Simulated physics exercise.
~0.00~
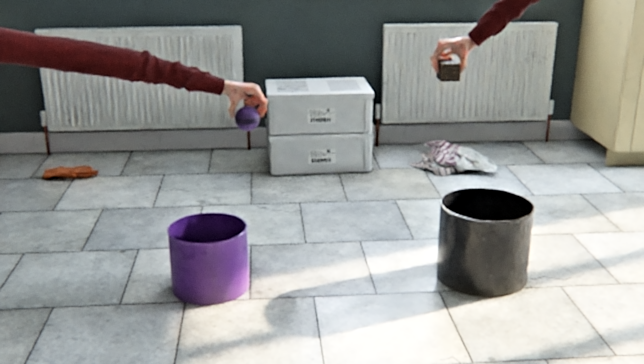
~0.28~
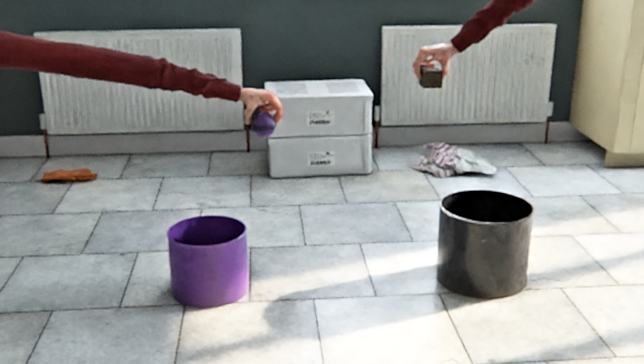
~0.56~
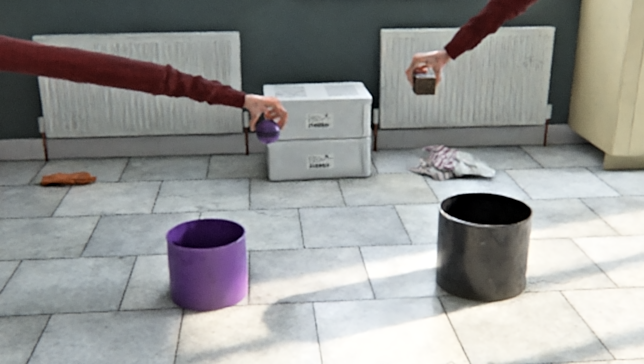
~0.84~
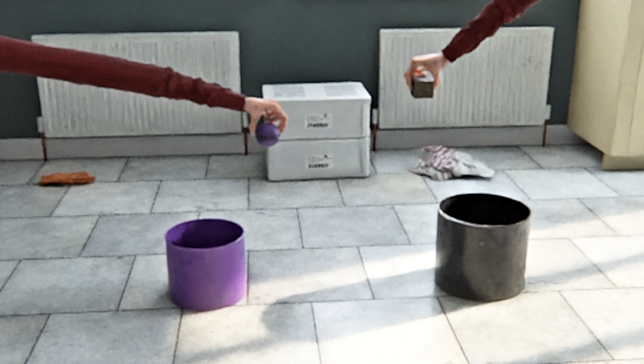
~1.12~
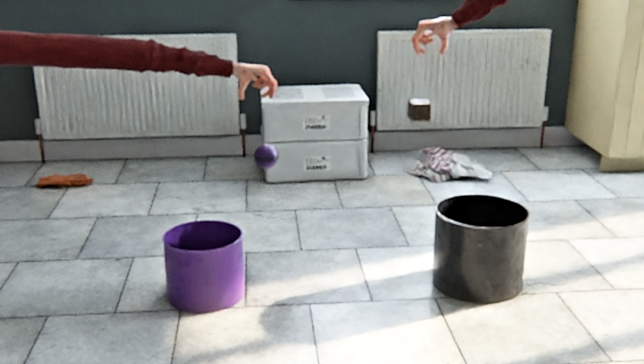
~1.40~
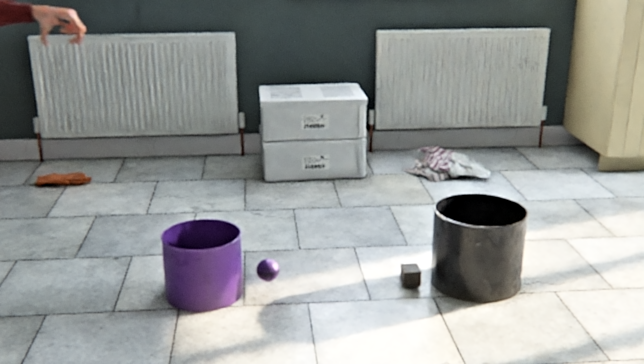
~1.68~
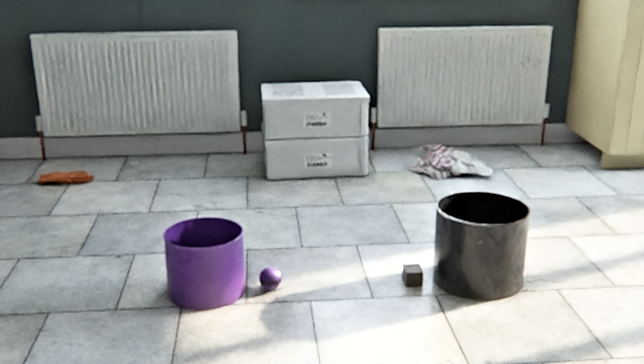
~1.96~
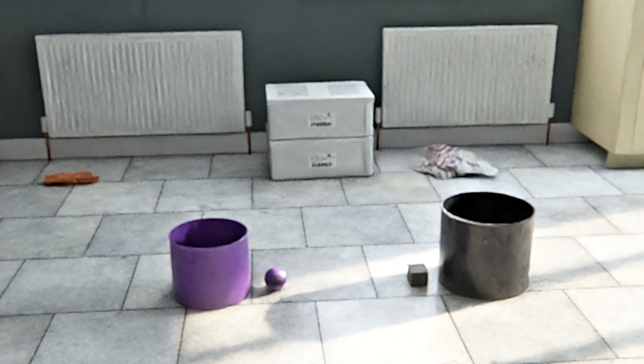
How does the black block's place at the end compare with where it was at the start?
At the start it was held up in a hand in front of the right radiator, and at the end it sat on the tiled floor just to the left of the black bucket.
